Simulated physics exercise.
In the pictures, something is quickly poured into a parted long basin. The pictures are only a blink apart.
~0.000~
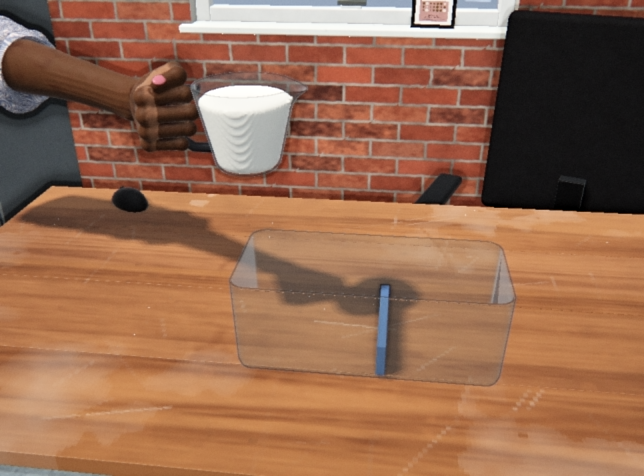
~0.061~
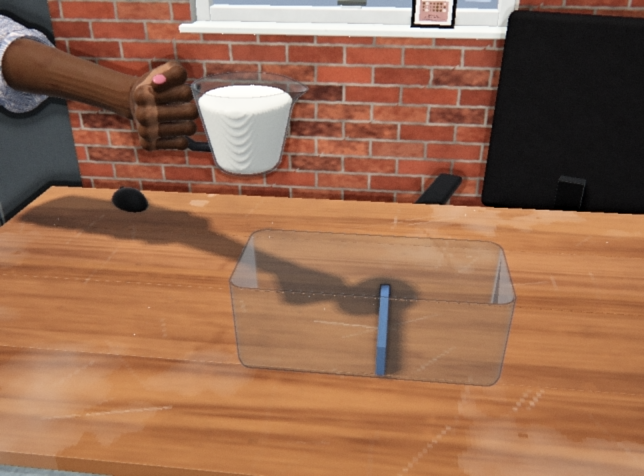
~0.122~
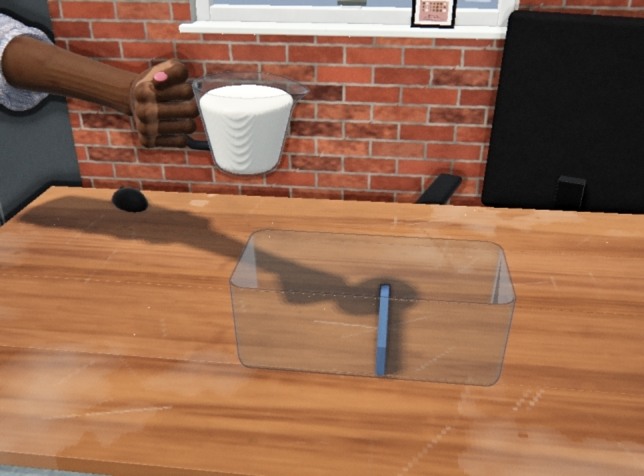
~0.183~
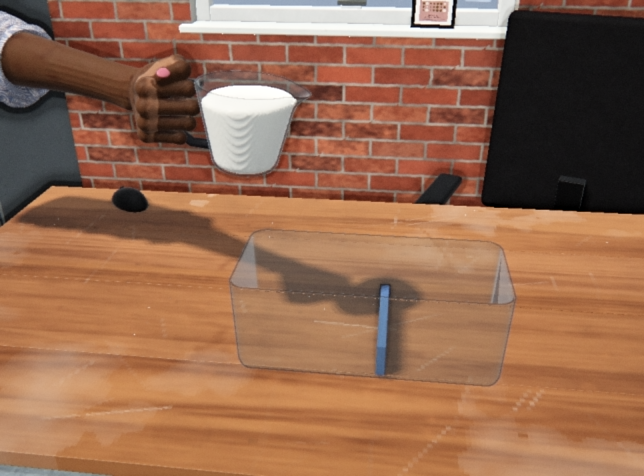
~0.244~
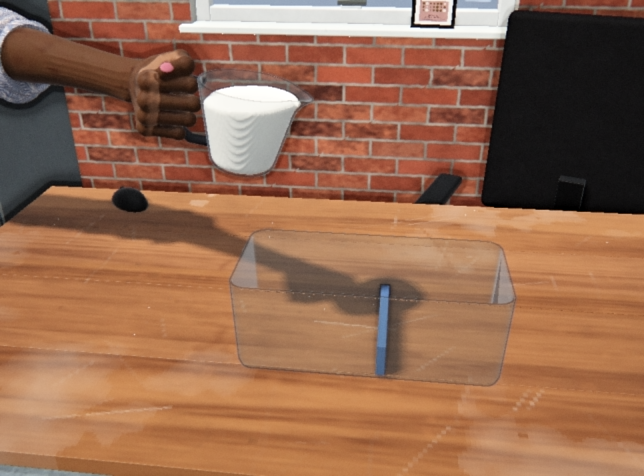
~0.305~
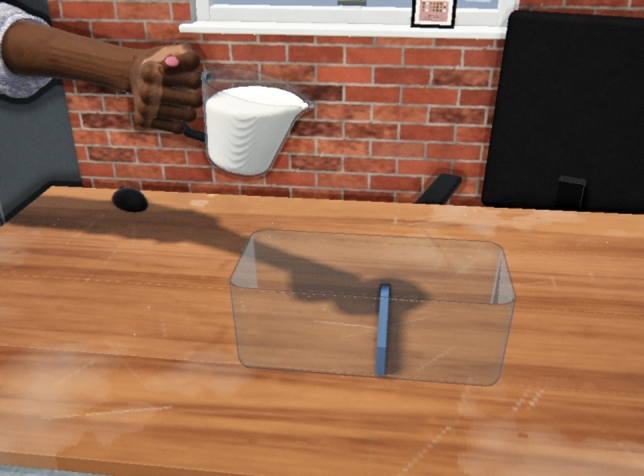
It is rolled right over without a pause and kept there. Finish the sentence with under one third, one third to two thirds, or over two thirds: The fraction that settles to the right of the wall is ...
The fraction that settles to the right of the wall is under one third.
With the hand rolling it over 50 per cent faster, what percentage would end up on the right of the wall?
Roughly 10 per cent ends up there.
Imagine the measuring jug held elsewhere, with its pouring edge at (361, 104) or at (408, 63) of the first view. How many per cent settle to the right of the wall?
First place gives some 80 %, second place some 90 %.
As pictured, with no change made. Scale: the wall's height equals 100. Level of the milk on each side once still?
I'd say about 40 for the left and about 10 for the right.
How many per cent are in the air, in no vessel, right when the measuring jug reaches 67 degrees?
Share: Approx. 25 %.
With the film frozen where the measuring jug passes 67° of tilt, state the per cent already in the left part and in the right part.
Left 10 %, right 0 %.
A moment on, the measuring jug is tipped part way and 61 per cent is still to pour, 11 is left of the wall and 2 right of it.
Next, the measuring jug is tipped on its side and 9 per cent is still to pour, 66 is left of the wall and 10 right of it.
Then the measuring jug is tipped right over and 0 per cent is still to pour, 85 is left of the wall and 12 right of it.
Later the measuring jug is tipped right over and 0 per cent is still to pour, 85 is left of the wall and 13 right of it.
Finally, 85 per cent lies left of the wall, 12 right of it and 3 outside.
